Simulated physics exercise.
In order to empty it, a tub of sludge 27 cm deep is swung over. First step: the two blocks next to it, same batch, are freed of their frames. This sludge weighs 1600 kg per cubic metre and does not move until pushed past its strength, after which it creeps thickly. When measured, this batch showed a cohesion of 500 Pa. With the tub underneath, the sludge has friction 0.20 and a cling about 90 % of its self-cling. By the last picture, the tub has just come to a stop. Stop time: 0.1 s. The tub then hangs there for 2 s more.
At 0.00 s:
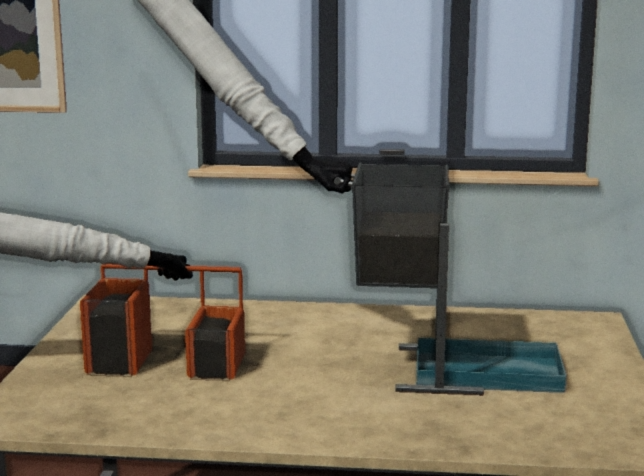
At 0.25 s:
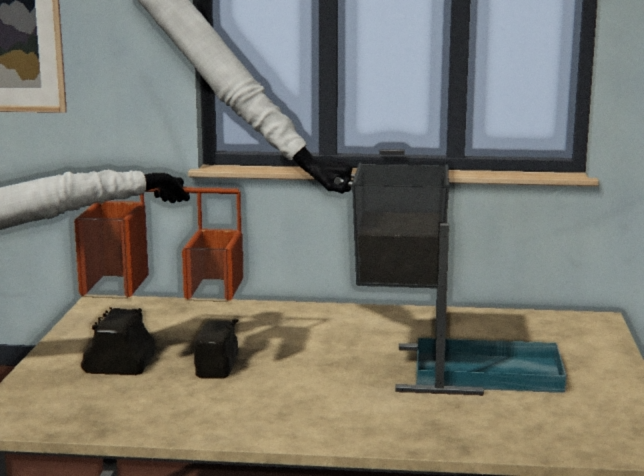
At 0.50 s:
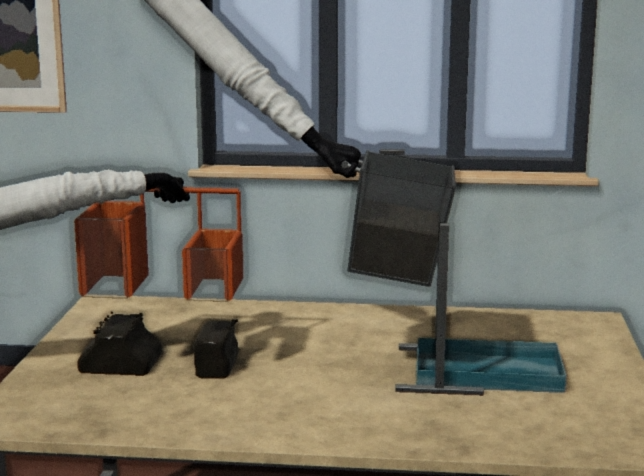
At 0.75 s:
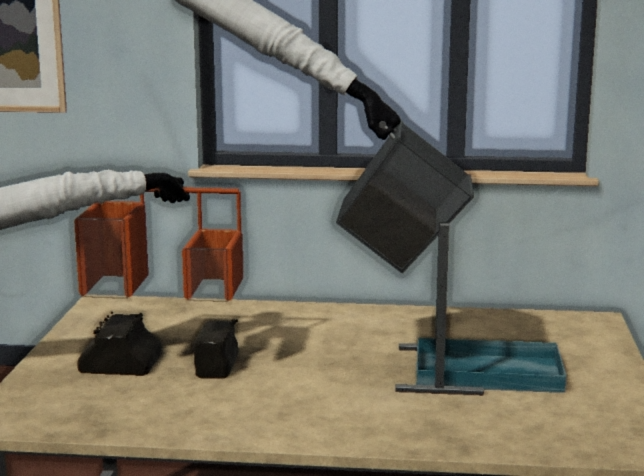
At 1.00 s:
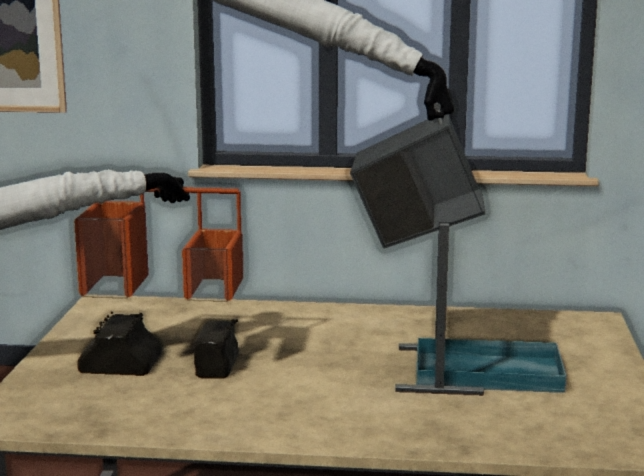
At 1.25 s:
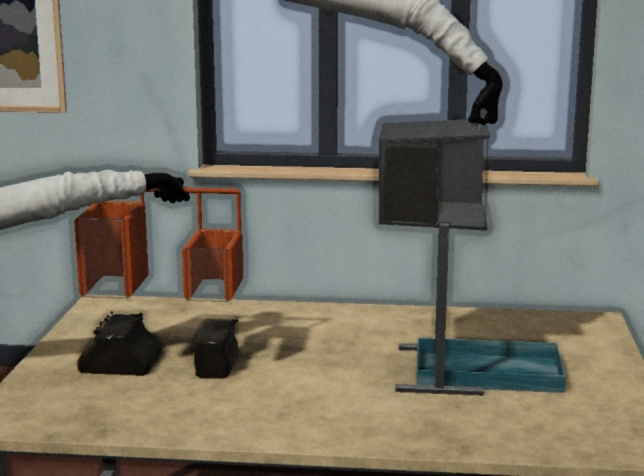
On a table by a window, a black-gloved hand lifted orange casings off two dark blocks and the left one sagged, then another hand swung a grey tub rightward onto its side.
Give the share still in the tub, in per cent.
96 %.
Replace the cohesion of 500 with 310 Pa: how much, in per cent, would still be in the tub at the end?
About 70 per cent.
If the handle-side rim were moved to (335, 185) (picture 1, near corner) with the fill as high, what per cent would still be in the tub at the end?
Some 70 per cent, I reckon.
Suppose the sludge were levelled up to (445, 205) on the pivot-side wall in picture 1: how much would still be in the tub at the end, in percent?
That gives some 55 %.
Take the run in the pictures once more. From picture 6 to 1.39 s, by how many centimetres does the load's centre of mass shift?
Some 4 cm.
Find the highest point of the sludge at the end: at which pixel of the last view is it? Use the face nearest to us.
(431, 180).
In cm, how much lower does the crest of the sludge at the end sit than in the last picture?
9 cm.
After 1.39 s, the tub is at 89 degrees and holds 100 %.
After 1.56 s, the tub is at 89 degrees and holds 99 %.
After 1.73 s, the tub is at 89 degrees and holds 96 %.
After 1.90 s, the tub is at 89 degrees and holds 96 %.
After 3.25 s, the tub is at 89 degrees and holds 96 %.
